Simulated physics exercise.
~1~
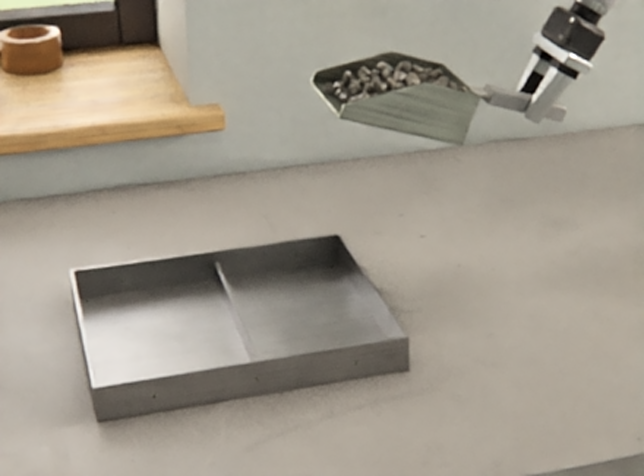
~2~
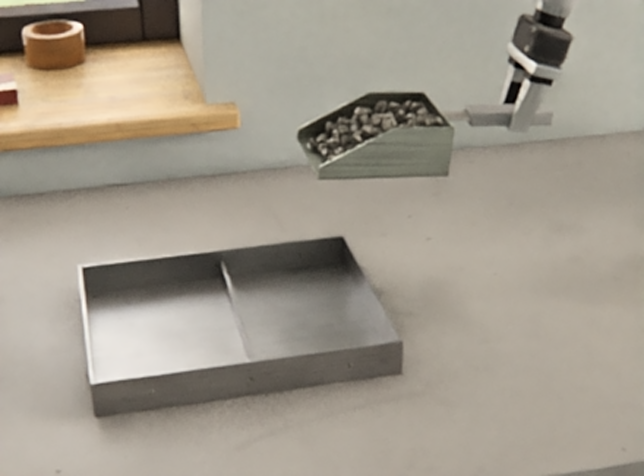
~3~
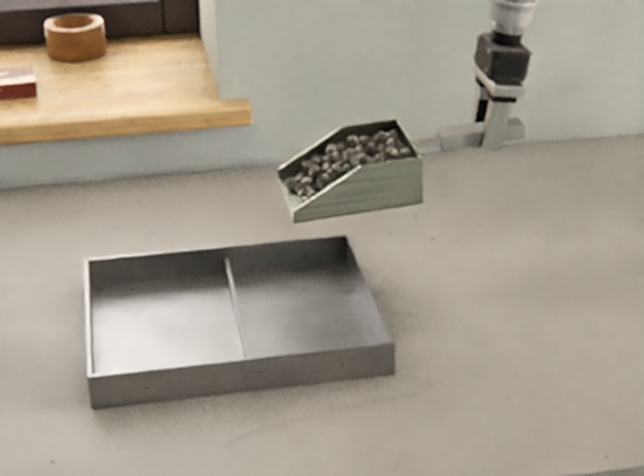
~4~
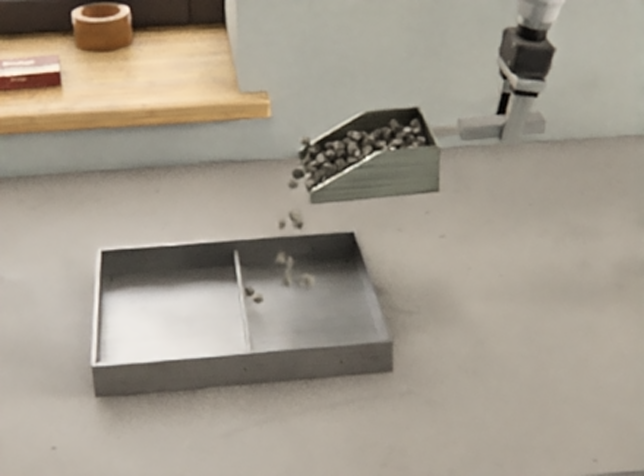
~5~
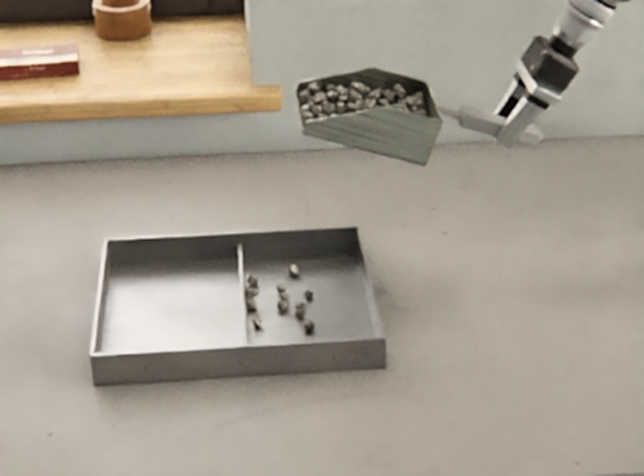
The clip shows a robotic arm lowering an open-fronted scoop of small pebbles toward a divided metal tray, spilling a few into the tray's right-hand part, then tipping back and lifting the scoop, with most pebbles still in it.
